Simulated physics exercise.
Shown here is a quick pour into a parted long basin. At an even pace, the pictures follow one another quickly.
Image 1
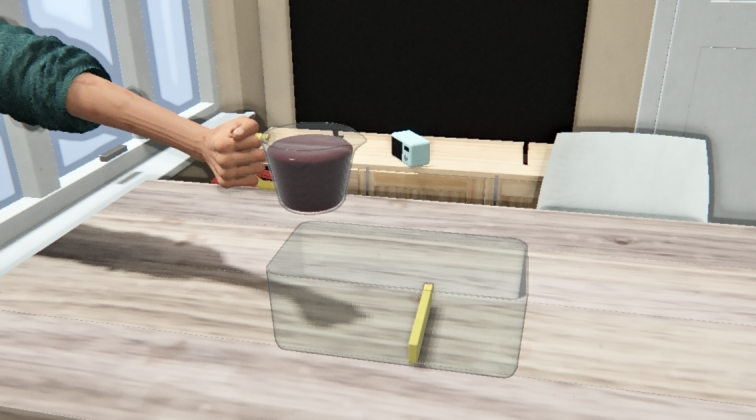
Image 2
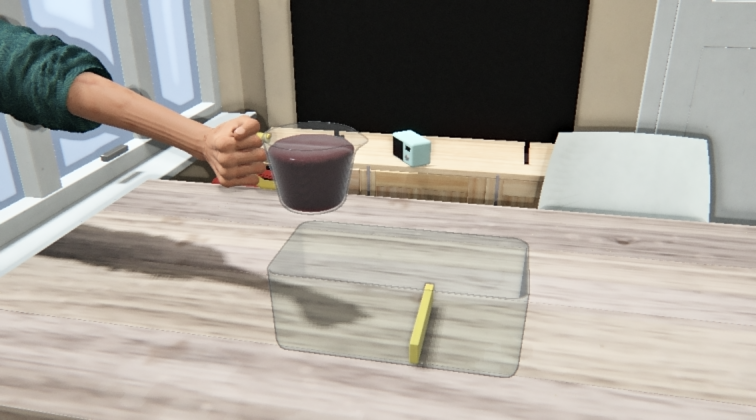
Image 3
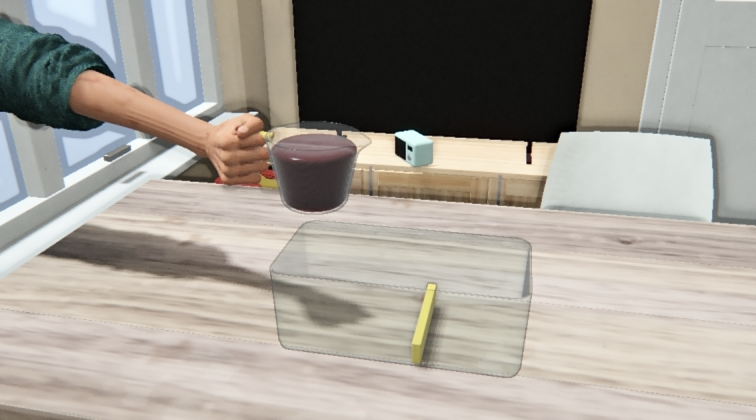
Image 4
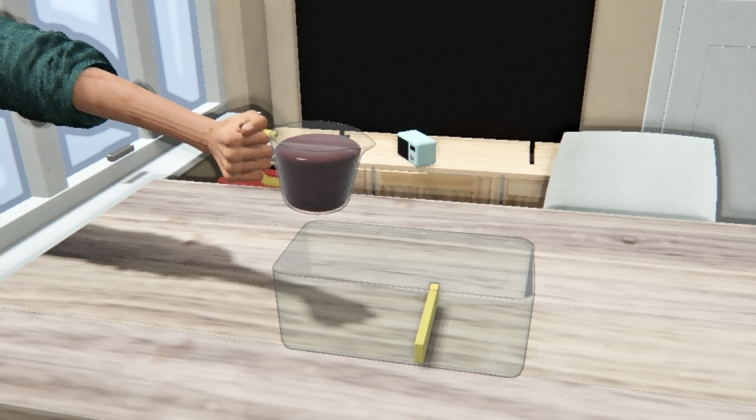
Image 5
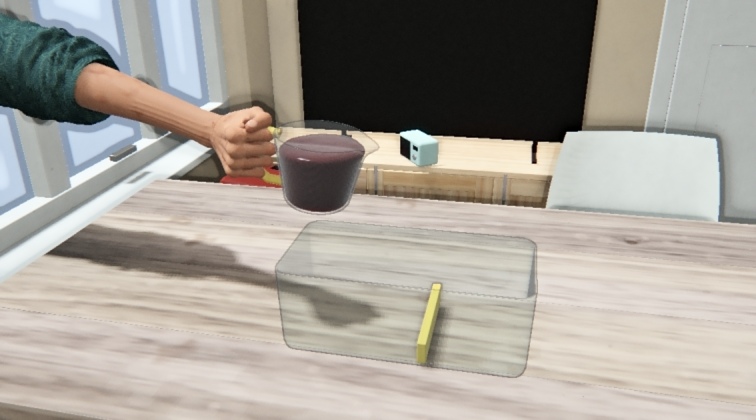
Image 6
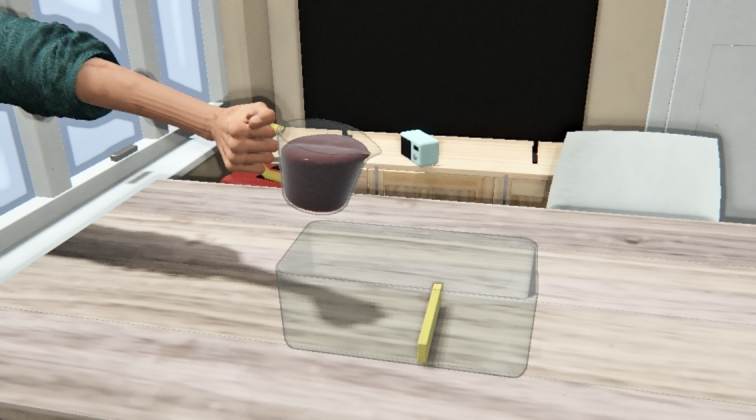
A hand in a dark green sleeve held a clear jug of dark wine above a long glass basin with a yellow divider, then slowly tilted the jug slightly to the right.
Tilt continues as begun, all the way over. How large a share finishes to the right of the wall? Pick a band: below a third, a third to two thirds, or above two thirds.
Below a third.
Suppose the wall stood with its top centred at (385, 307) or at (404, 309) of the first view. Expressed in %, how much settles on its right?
About 80 per cent, then about 55 per cent.
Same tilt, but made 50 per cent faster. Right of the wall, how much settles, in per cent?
About 20 %.
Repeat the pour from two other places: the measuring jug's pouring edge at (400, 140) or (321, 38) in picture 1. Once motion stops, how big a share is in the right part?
It comes to about 65 %, followed by about 10 %.
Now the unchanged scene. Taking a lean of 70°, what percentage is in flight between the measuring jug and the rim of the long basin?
Share: Approx. 25 %.
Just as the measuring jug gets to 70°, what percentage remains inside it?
Close to 60 per cent.
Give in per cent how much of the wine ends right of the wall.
About 25 percent.
A moment on, the measuring jug is tipped part way and 58 per cent is still to pour, 12 is left of the wall and 6 right of it.
Next, the measuring jug is tipped right over and 5 per cent is still to pour, 72 is left of the wall and 18 right of it.
Then the measuring jug is tipped right over and 0 per cent is still to pour, 76 is left of the wall and 23 right of it.
Later the measuring jug is tipped right over and 0 per cent is still to pour, 76 is left of the wall and 24 right of it.
In the end 76 per cent lies left of the wall, 24 right of it and 1 outside.
